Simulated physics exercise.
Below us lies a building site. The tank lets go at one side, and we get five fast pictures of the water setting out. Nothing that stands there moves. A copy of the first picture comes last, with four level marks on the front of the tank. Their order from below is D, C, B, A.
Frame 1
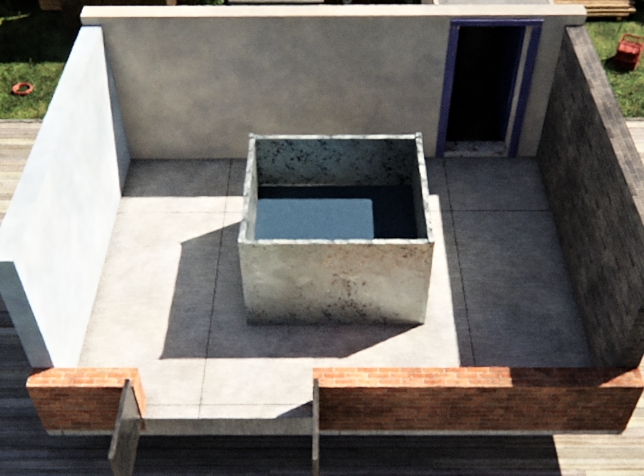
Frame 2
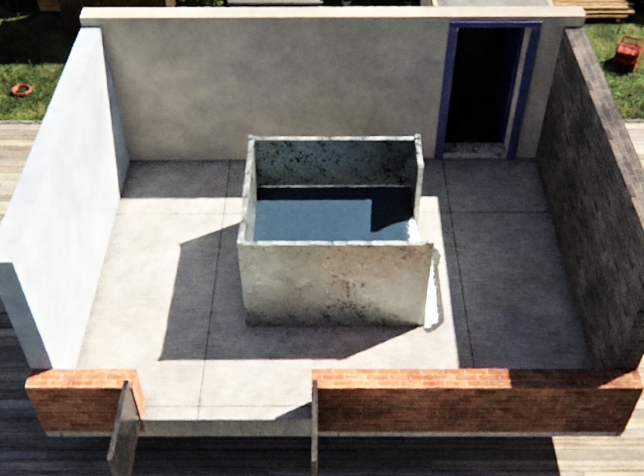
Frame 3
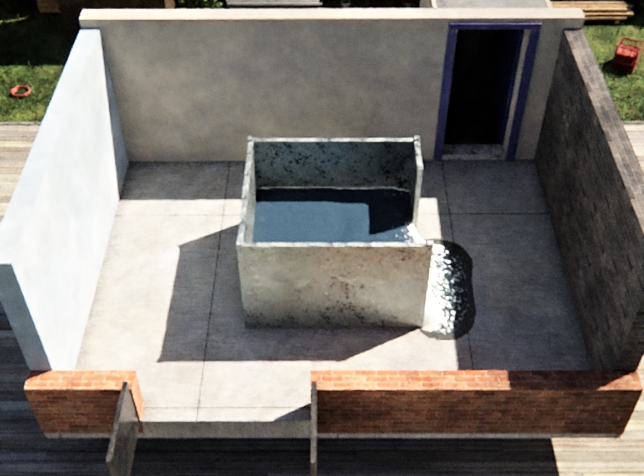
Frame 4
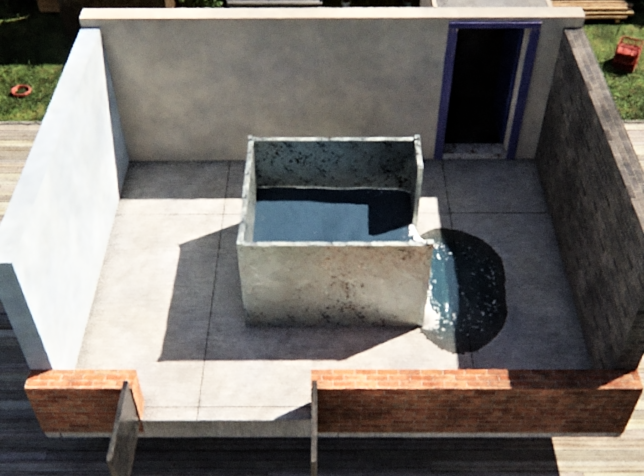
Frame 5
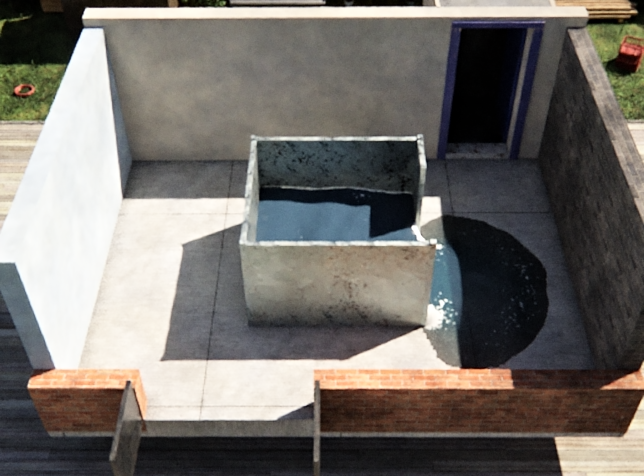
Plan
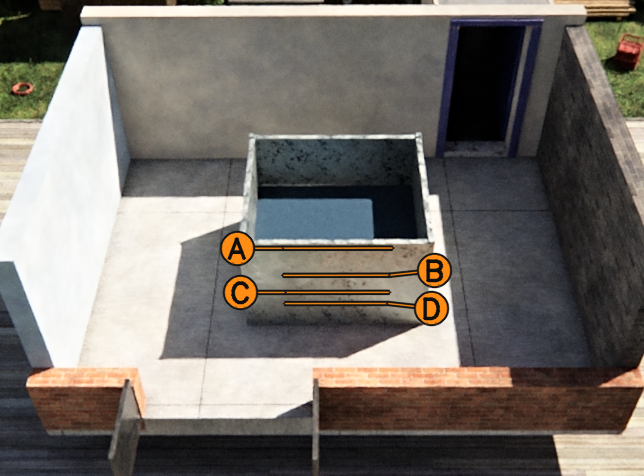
At first, a square concrete tank of still water stands in a walled yard with a blue doorway at the back and low brick in front. Water then pours from the tank's right side, splashing onto the pale floor, and a dark, rounded pool spreads rightward toward the side wall.
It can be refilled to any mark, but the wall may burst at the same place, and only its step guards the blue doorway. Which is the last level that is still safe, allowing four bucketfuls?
D is the one.
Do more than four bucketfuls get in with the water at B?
Yes, that goes wrong.
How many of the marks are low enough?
One of the four.
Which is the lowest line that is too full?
C it is.
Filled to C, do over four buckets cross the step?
Yes.
On the marked copy, A at (337, 248); B at (336, 275); C at (336, 292); D at (336, 303); from the bottom up D, C, B, A.
With A, dozens of bucketfuls pour in.
With B, dozens of bucketfuls pour in.
With C, about 8 bucketfuls get in.
With D, a bucket or two gets in.
